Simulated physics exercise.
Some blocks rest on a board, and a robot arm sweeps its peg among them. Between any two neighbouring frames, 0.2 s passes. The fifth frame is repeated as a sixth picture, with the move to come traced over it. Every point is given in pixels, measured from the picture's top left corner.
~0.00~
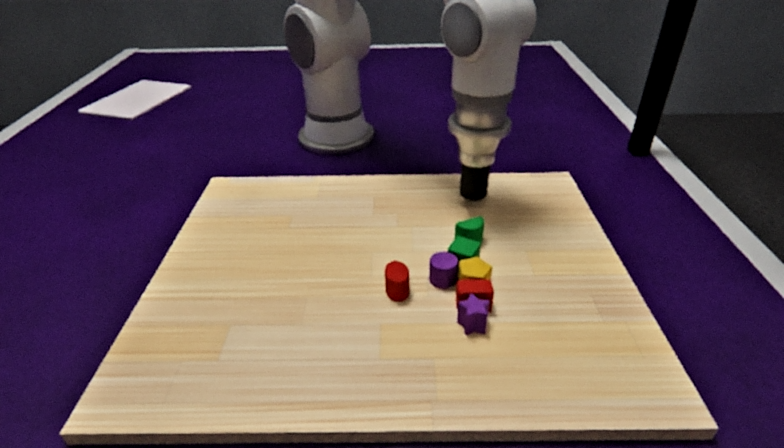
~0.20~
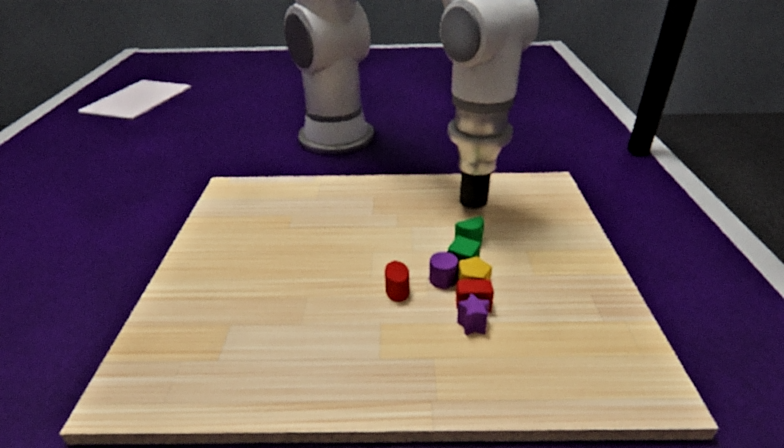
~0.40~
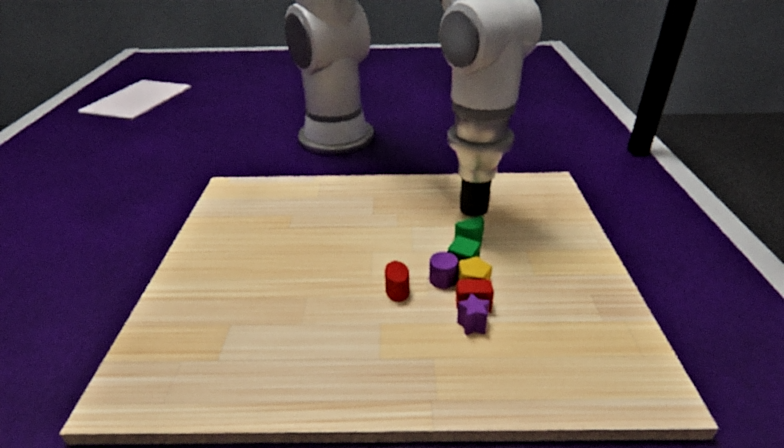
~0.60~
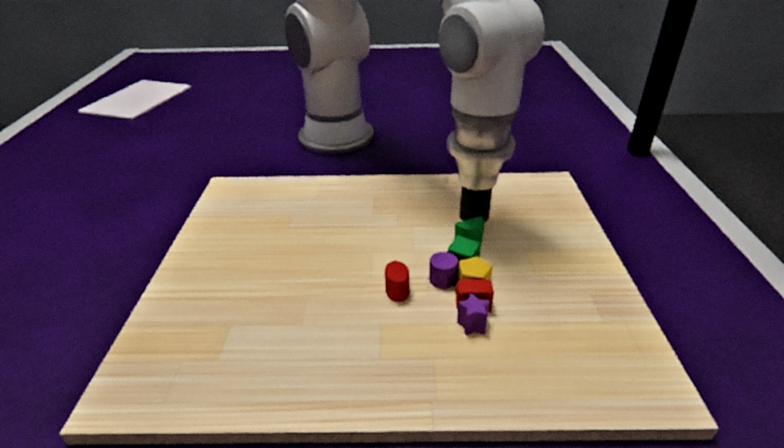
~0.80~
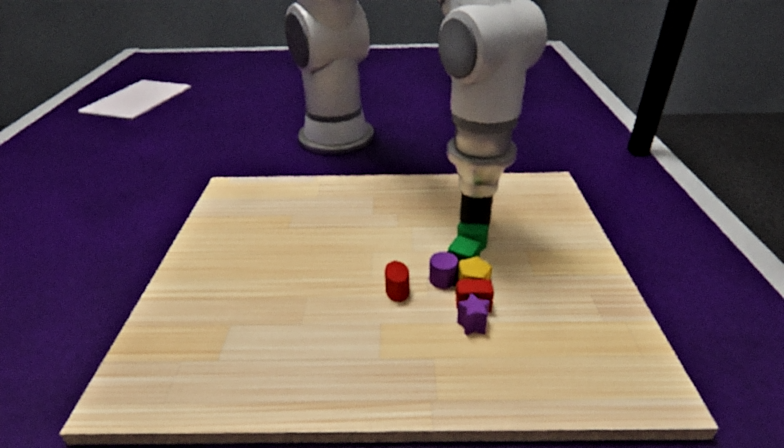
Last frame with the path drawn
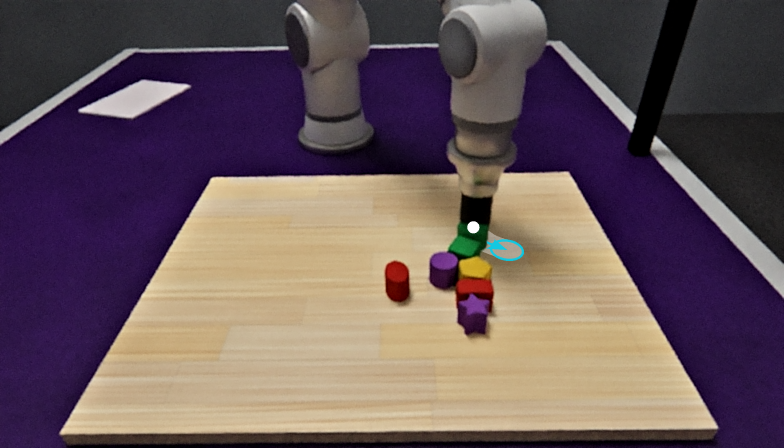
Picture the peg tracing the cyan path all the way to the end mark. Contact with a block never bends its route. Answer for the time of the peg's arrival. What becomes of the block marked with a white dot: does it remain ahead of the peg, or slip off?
Slid off.
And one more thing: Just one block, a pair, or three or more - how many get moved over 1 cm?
The number will come to 1.
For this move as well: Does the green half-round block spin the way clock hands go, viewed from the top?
The answer is yes.
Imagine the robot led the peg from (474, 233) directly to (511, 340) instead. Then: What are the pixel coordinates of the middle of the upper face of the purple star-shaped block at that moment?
It is at (476, 337).
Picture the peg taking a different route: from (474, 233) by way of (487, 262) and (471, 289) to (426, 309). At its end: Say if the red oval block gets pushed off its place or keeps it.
By the last moment of the path, the red oval block has shifted.
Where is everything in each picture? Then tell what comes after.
Peg's lower end at (473, 194); green square piece at (464, 245); green half-round block at (472, 223), in the first picture.
Peg at (474, 202); blocks still, in the second picture.
Peg at (474, 209); blocks still, in the third picture.
Peg at (474, 217); blocks still, in the fourth picture.
Peg at (473, 227); green square piece at (464, 245); green half-round block at (473, 227), in the fifth picture.
Drawn move, from (474, 233) by way of (482, 240) and (494, 245) to (507, 250); the dot is on the green half-round block.
The first path, step by step. Halfway along, peg at (489, 234); green half-round block at (478, 235), turned 35° clockwise.
At the end, peg at (508, 241); green square piece still; green half-round block at (478, 235), turned 35° clockwise.
